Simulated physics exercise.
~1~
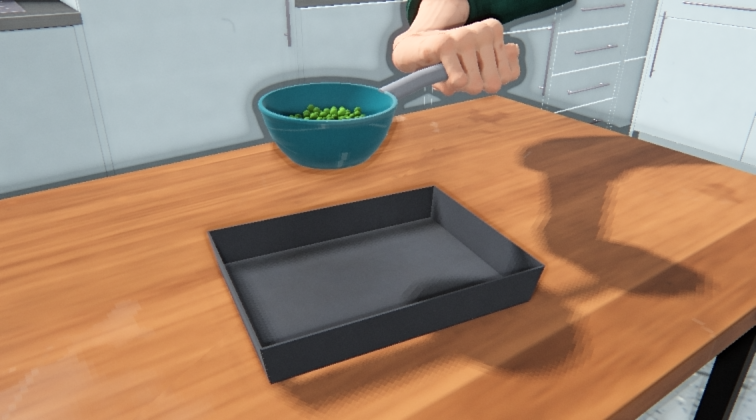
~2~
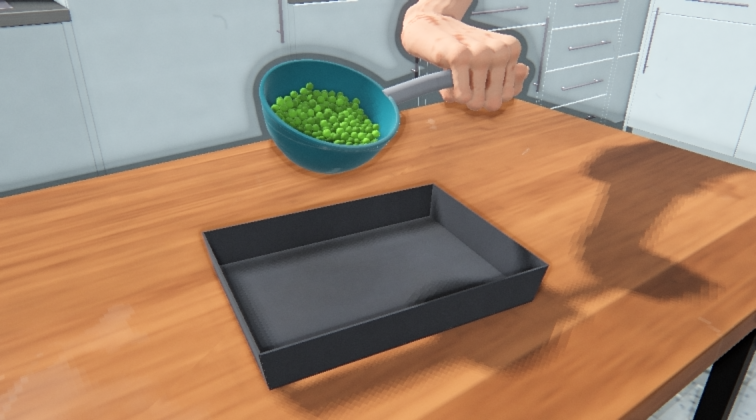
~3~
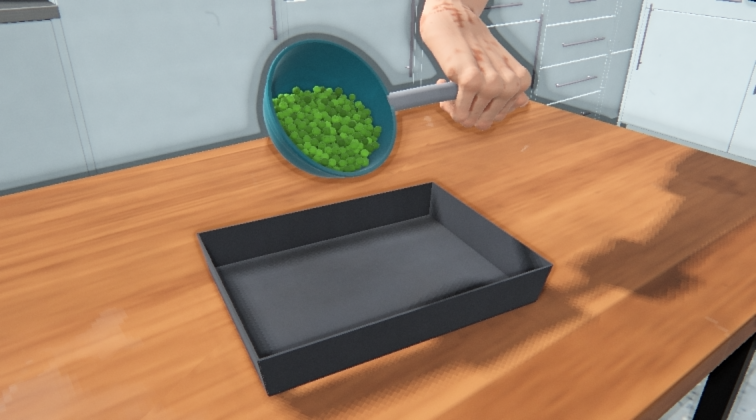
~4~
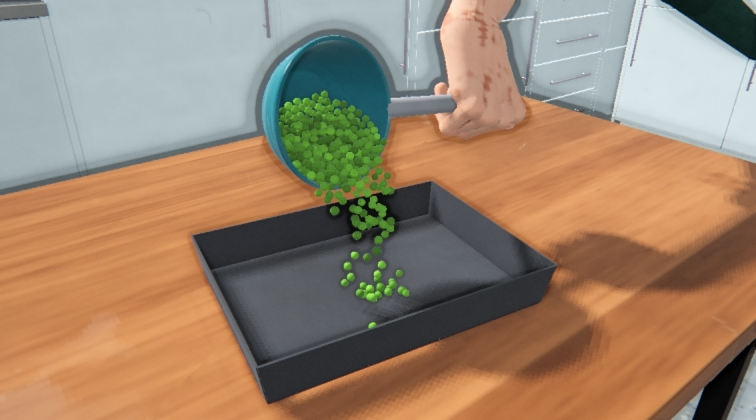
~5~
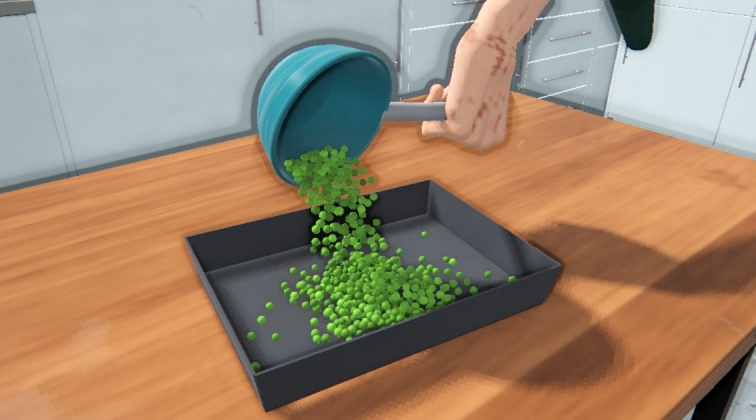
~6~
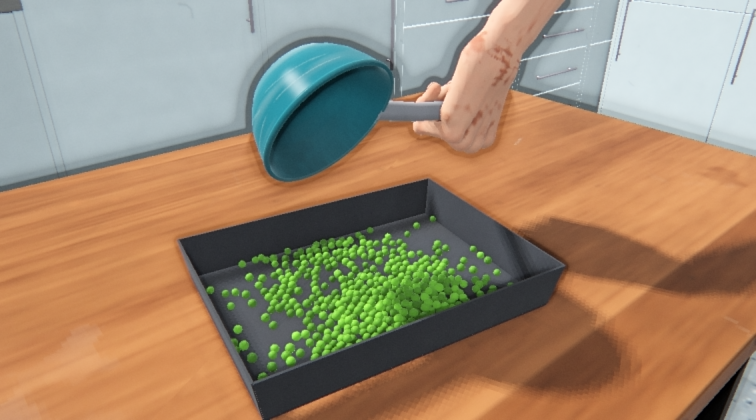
A hand tips a teal ladle until all its green peas spill into a dark tray.
